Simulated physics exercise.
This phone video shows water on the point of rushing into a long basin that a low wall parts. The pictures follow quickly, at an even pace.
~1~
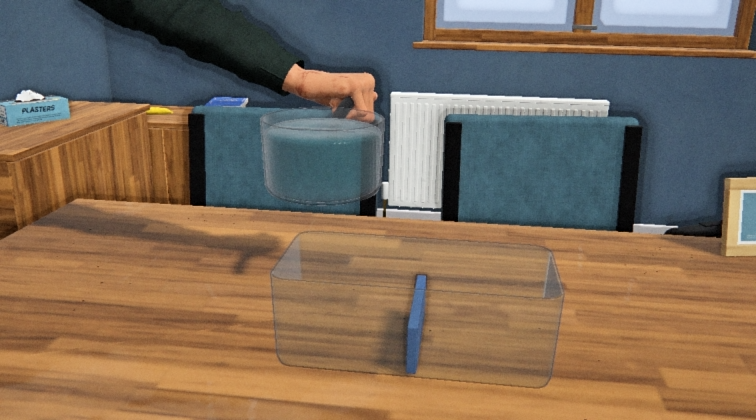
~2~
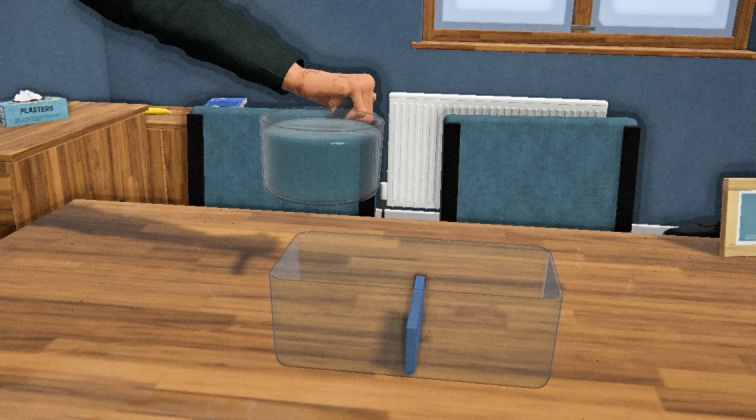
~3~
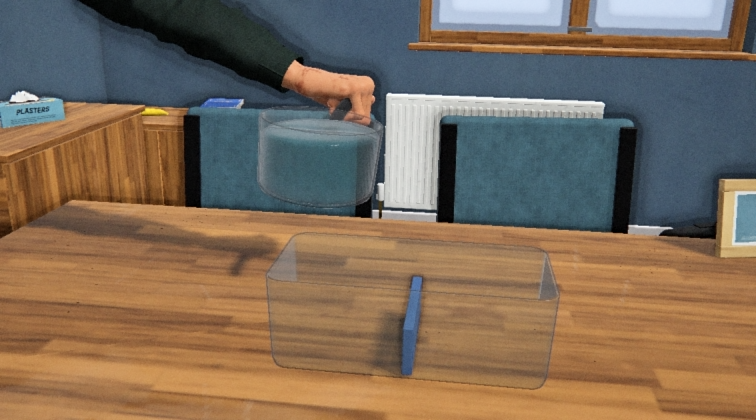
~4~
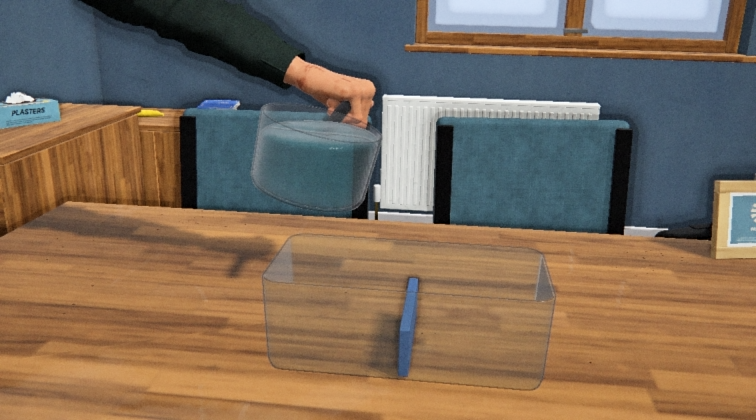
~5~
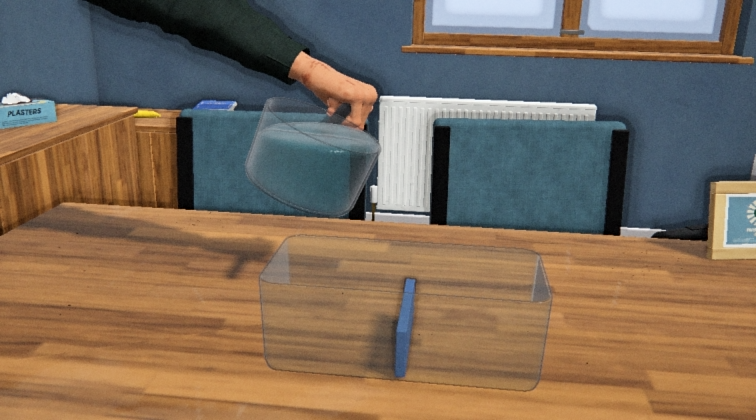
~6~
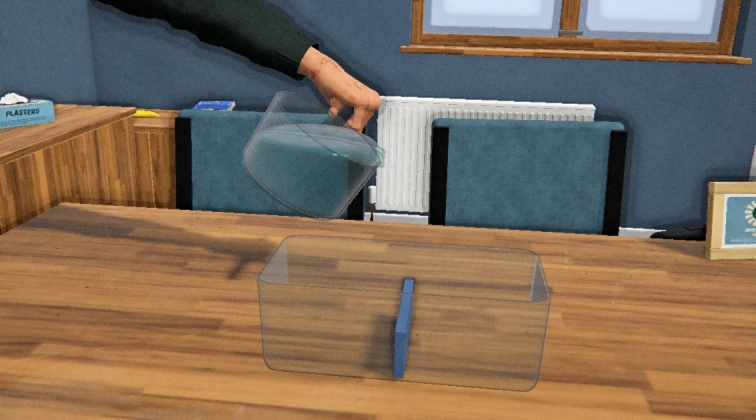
At first, a hand in a dark sleeve holds a clear round container of water upright above a rectangular see-through basin with a low blue wall across its middle, on a wooden table. Then the hand tilts the container steadily to the right, and the water shifts toward its lowered rim.
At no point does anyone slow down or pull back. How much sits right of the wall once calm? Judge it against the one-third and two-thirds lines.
After it calms, what's right of the wall is a middling share, one third to two thirds.
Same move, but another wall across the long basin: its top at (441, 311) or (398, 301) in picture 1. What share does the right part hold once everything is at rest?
About 25 per cent, then about 85 per cent.
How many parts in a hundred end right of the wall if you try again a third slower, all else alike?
About 65 %.
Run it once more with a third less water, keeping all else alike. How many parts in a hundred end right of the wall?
Estimate: Around 35 per cent.
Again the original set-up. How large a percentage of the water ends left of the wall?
Close to 45 percent.
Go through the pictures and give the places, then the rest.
In the first frame, it leans 0°; its right rim is at (383, 123); the water meets the walls at (268, 126) and (381, 131); the long basin's rim runs from (285, 254) to (557, 272); the wall's top is at (418, 301).
In the second frame, it leans 2°; its right rim is at (382, 125); the water meets the walls at (268, 126) and (381, 132).
In the third frame, it leans 6°; its right rim is at (381, 131); the water meets the walls at (265, 126) and (379, 135).
In the fourth frame, it leans 13°; its right rim is at (380, 140); the water meets the walls at (264, 128) and (379, 138).
In the fifth frame, it leans 22°; its right rim is at (379, 152); the water meets the walls at (260, 131) and (381, 146); 1 per cent is over the edge.
In the sixth frame, it leans 33°; its right rim is at (378, 165); the water meets the walls at (255, 135) and (379, 156); 4 per cent is over the edge.
A moment on, the tilt is 95° and 34 per cent is still to pour, 3 is left of the wall and 26 right of it.
Next, the tilt is 102° and 8 per cent is still to pour, 28 is left of the wall and 56 right of it.
Then the tilt is 102° and 2 per cent is still to pour, 40 is left of the wall and 55 right of it.
Later the tilt is 102° and 0 per cent is still to pour, 43 is left of the wall and 56 right of it.
In the end 43 per cent lies left of the wall, 56 right of it and 1 outside.
